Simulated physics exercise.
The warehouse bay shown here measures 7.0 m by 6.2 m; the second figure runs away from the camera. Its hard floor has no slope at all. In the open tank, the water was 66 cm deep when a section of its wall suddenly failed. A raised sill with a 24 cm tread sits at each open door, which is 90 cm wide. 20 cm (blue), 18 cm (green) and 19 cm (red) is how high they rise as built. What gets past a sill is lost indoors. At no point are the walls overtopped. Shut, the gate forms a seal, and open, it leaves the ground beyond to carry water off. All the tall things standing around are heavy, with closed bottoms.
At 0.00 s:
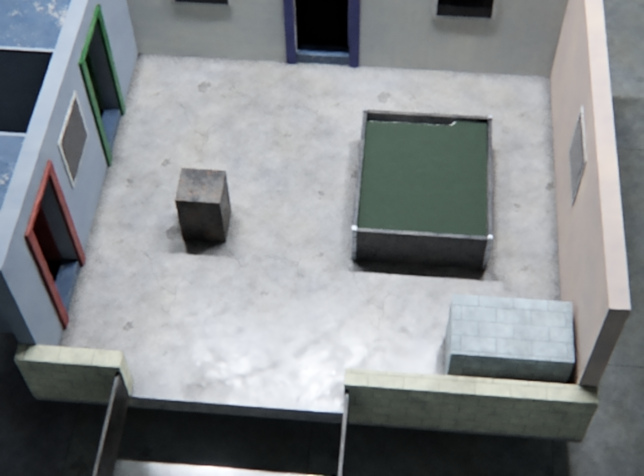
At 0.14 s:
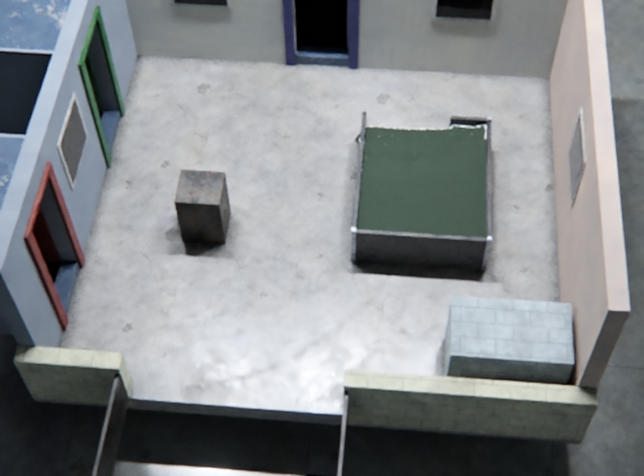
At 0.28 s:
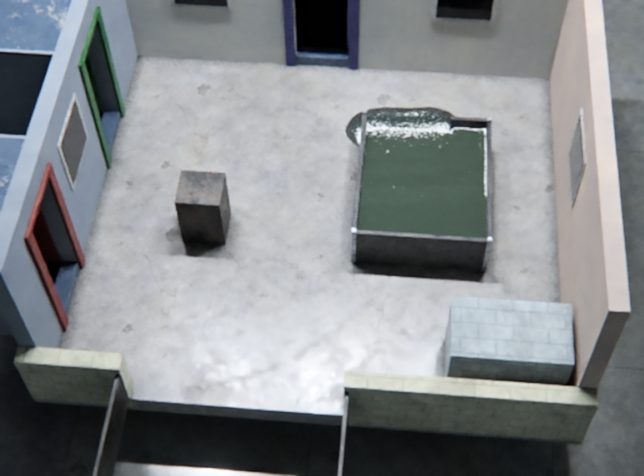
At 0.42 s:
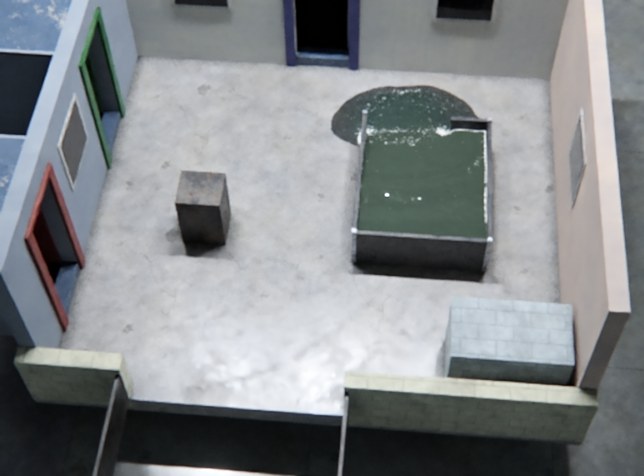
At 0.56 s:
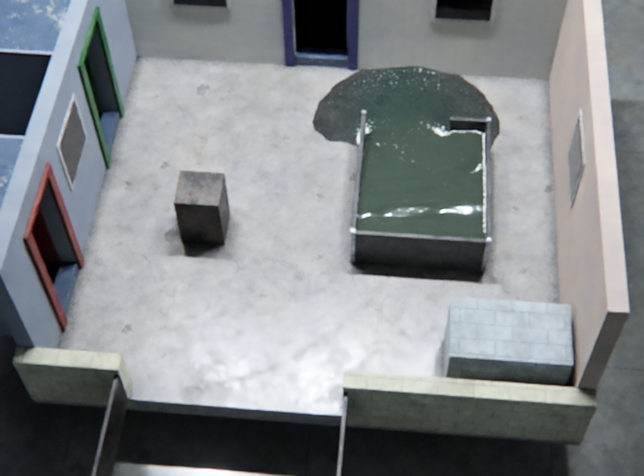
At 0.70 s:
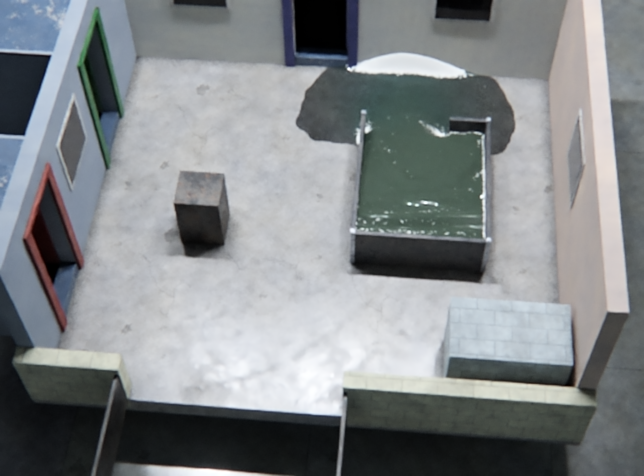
A green tank's far wall gives way and water spreads across the floor behind it.
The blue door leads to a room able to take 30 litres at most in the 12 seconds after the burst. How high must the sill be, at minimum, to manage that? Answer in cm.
At least 19 cm.
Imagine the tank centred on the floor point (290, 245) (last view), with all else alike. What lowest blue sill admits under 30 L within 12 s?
Then about 26 centimetres at the least.
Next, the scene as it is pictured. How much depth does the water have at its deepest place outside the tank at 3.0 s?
Around 32 centimetres.
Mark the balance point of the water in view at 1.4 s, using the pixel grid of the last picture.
Centre estimate: (412, 165) px, approximately.
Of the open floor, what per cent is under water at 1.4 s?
I'd estimate about 15 percent.
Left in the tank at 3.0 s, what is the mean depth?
It averages near 25 cm.
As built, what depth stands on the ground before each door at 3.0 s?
Door depths (cm): Blue = 19, green = 15, red = 0.
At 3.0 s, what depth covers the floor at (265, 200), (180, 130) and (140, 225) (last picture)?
First spot about 0 cm, second about 4 cm, third about 0 cm.
After 1.4 s water covers 15 % of the floor, deepest (44 cm) near (400, 82); 24 cm at the blue door, 0 litres in over its 20 cm sill.
After 3.0 s water covers 40 % of the floor, deepest (32 cm) near (540, 82); 19 cm at the blue door, 21 litres in over its 20 cm sill.
After 12.0 s water covers 100 % of the floor, deepest (11 cm) near (51, 377); 5 cm at the blue door, 23 litres in over its 20 cm sill.
At the blue door as built, the water arrived by 0.8 s and peaked near 26 cm at 1.6 s.
Run again over the same 12 s with other heights there, 56 litres in over 15 cm, 21 litres over 20.5 cm. The limit of 30 litres is kept from about 19 cm up.
